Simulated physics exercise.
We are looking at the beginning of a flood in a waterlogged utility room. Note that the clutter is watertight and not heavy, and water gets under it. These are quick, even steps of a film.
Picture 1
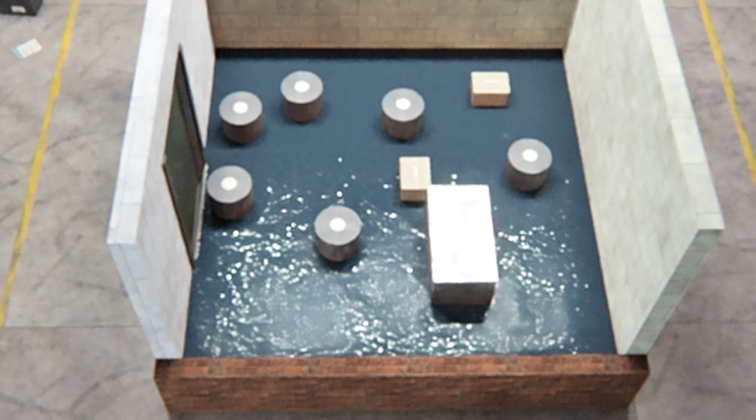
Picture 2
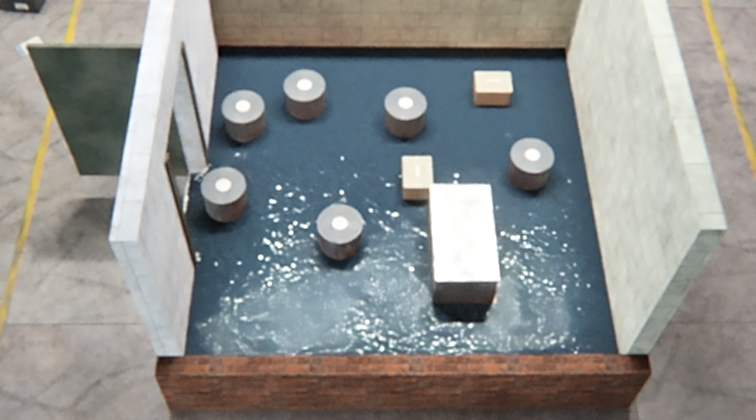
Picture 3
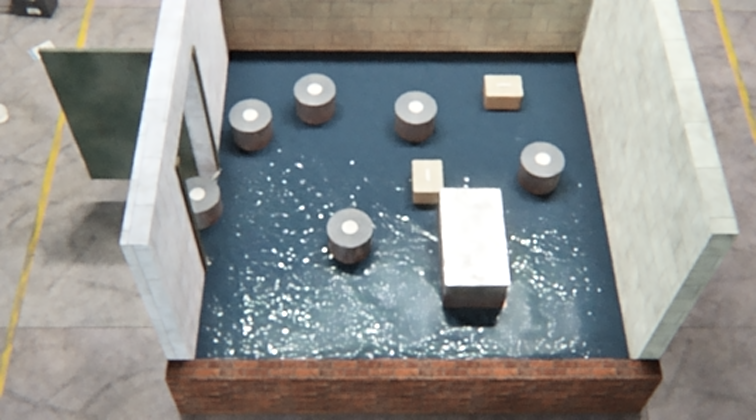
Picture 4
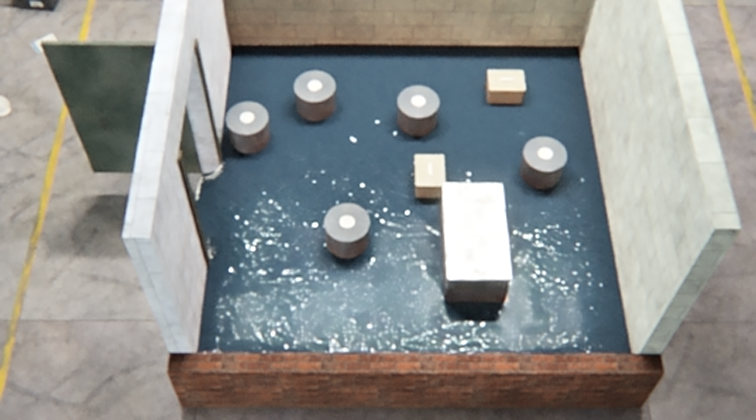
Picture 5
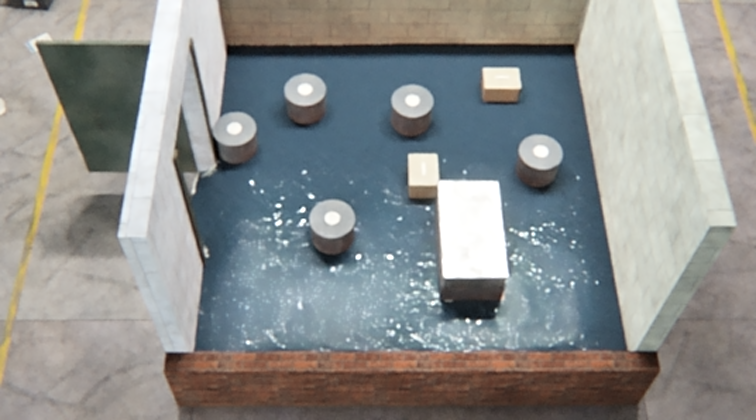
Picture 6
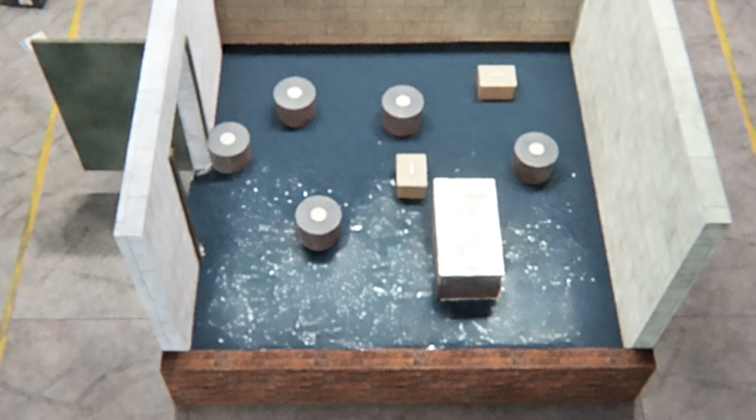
In a flooded utility room, the left-hand door swung outward and the nearest round grey tub drifted out of sight at the doorway, then another floated closer to it while others shifted slightly left.
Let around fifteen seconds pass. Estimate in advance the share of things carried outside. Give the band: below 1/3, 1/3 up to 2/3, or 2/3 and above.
Band: 2/3 and above.
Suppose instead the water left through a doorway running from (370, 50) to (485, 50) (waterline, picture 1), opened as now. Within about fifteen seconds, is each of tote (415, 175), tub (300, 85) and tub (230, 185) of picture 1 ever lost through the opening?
The first exits, the second exits, the third never exits.
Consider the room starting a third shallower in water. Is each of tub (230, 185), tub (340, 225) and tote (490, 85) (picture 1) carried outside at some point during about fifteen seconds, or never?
Respectively: Exited / exited / remained.
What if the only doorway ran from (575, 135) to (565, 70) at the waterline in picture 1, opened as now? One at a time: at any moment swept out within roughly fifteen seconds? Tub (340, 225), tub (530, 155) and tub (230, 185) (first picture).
In the order given: Retained, flushed out, retained.
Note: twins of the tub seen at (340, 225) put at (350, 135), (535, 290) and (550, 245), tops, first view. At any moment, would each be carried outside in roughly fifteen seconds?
Well, taking each in turn, that's lost to the flow, never removed and finally never removed.
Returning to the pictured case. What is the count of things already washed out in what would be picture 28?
I reckon 4.
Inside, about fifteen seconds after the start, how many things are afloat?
Well, I'd say 2.
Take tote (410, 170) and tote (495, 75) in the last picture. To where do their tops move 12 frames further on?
(335, 209) and (460, 82), roughly.
A moment on, 2 of 8 are out; 6 afloat.
Next, 4 of 8 are out; 4 afloat.
Later, 4 of 8 are out; 4 afloat.
In the end, 6 of 8 are out; 2 afloat.
